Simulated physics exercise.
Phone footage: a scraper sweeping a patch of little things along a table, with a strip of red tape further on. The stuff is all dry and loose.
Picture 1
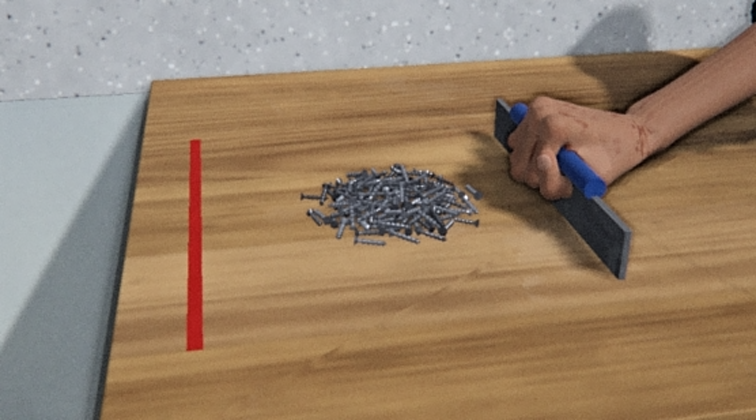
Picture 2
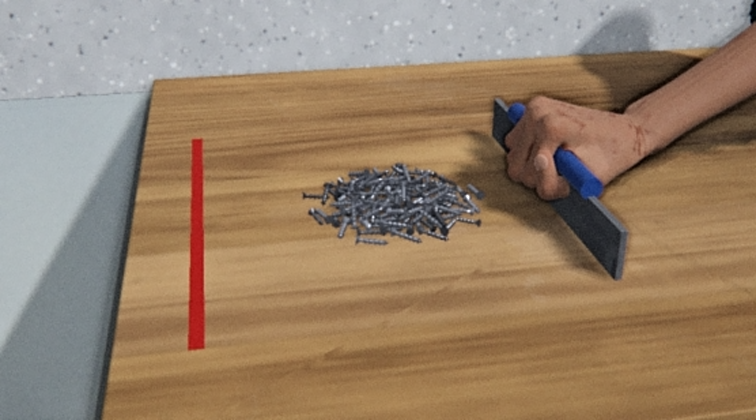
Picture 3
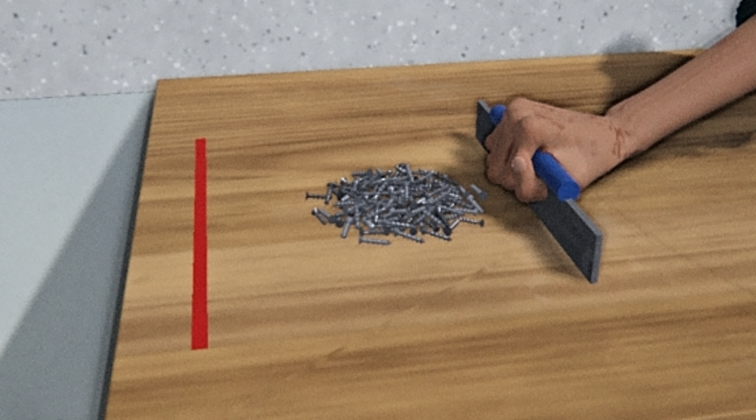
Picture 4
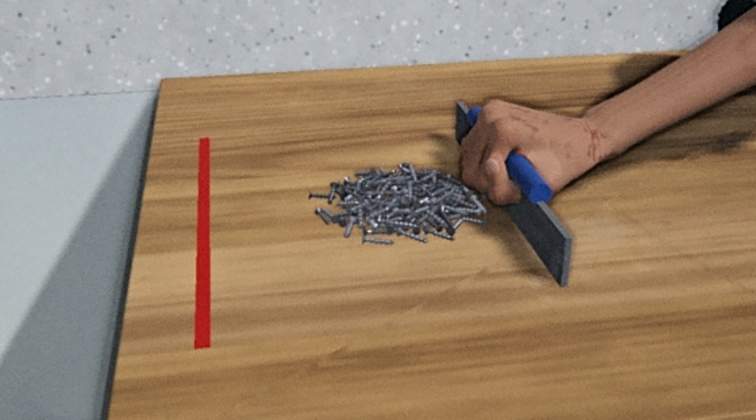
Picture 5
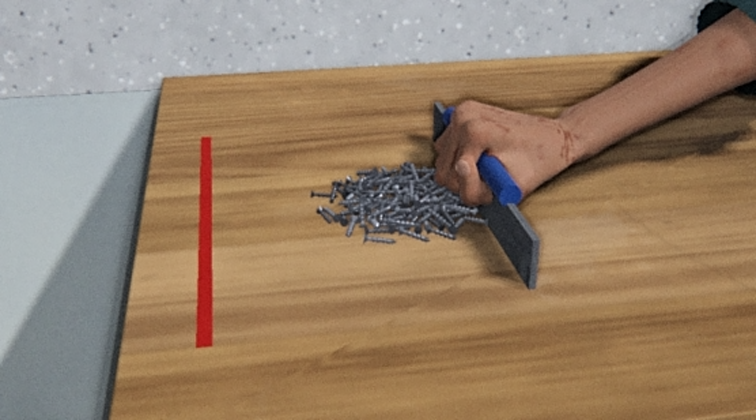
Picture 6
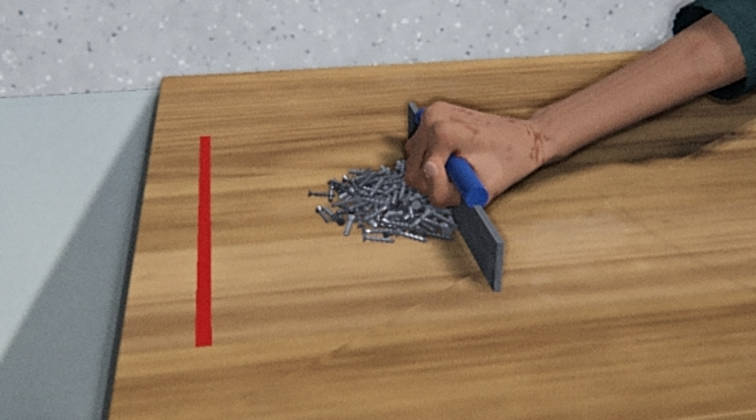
The video shows a hand holding a blue-handled scraper beside a heap of steel screws on a wooden table, then sliding it left into the heap, bunching up the screws nearest the blade, with red tape further left.
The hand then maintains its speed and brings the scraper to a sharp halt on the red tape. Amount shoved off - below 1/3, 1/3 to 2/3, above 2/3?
Most likely a third up to two thirds of it will tip over the end.
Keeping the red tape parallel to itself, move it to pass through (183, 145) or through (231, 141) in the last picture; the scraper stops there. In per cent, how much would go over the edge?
Case one: Around 80 in a hundred; case two: Around 10 in a hundred.
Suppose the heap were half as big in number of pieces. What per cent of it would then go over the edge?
Some 30 per cent of the pieces.
Soon after the last picture, scraper still moving, near (319, 169); heap all on the table, its front near (215, 204).
A little later, scraper stopped at the red tape; heap about a quarter over the edge.
Later still, scraper stopped at the red tape; heap about half over the edge.
At rest, scraper stopped at the red tape; heap about half over the edge.
